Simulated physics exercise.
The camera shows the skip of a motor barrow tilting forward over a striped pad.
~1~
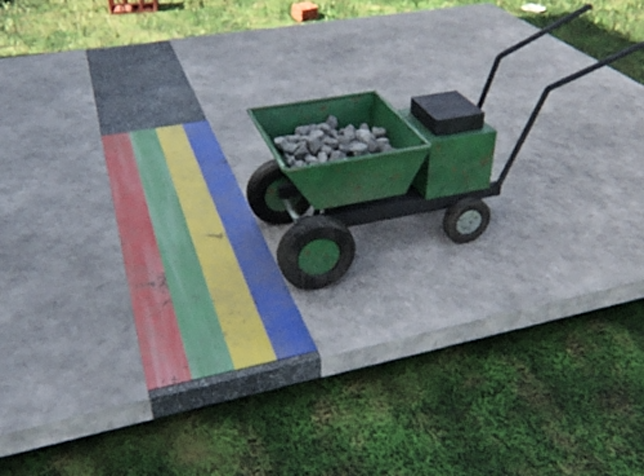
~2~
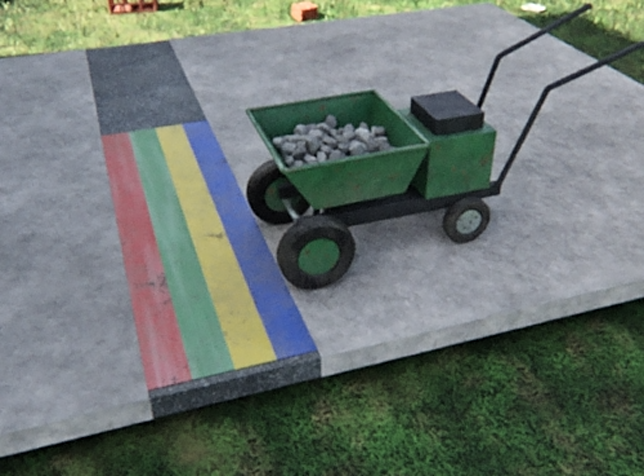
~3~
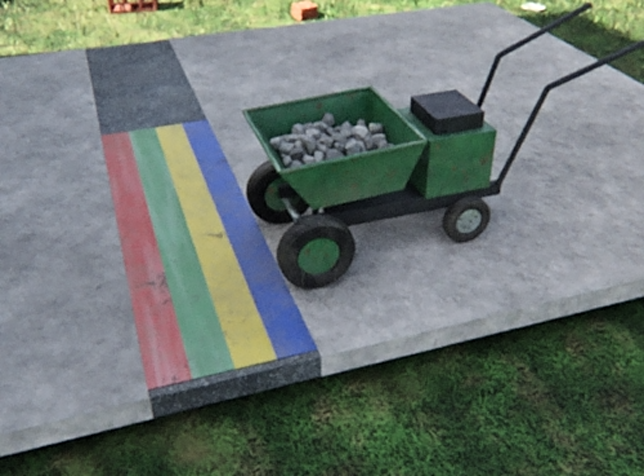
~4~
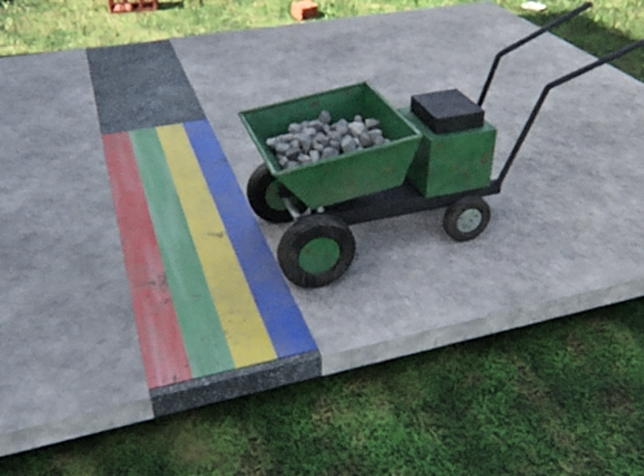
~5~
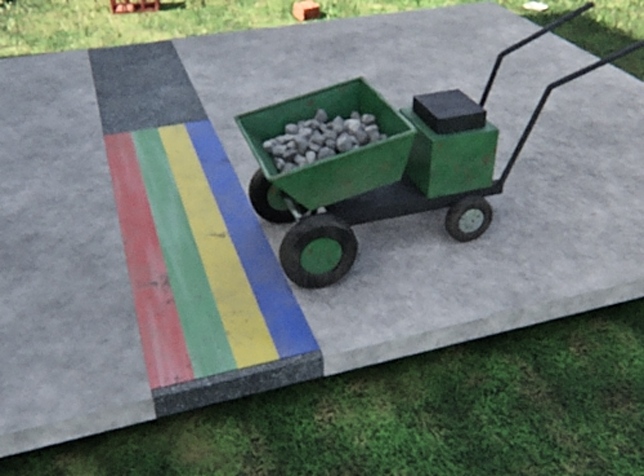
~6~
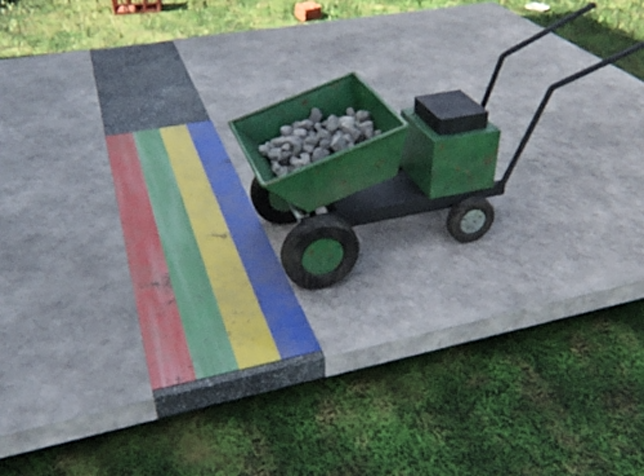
On a concrete slab beside grass, a green motor barrow's skip of broken stones slowly tilting forward toward colourful painted stripes.
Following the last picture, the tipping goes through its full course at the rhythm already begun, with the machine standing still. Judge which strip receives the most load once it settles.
The strip receiving the most is the green one.
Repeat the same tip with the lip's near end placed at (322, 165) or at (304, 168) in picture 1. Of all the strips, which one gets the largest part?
First spot: The yellow one; second spot: That green strip.
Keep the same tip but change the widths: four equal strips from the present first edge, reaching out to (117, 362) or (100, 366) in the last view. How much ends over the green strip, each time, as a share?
40 and 40 percent, roughly.
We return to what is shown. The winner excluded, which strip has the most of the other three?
The next one is the strip in red.
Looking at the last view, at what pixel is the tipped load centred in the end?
Once nothing moves, the middle sits near (172, 273).
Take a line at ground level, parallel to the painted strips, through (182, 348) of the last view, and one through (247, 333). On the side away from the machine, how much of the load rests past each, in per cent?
Result, first then second: 30 %, 80 %.
Soon, skip tipped steeply; all in the skip.
A while on, skip tipped right over; nearly all in the skip; a small part over the green strip; a stray few over the red strip.
Towards the end, skip tipped right over; about a third in the skip; a stray few over the yellow strip; about a third over the green strip; about a quarter over the red strip; a small part off the paint.
Finally, skip tipped right over; about a quarter in the skip; none over the blue strip; a small part over the yellow strip; about a third over the green strip; about a quarter over the red strip; a small part off the paint.
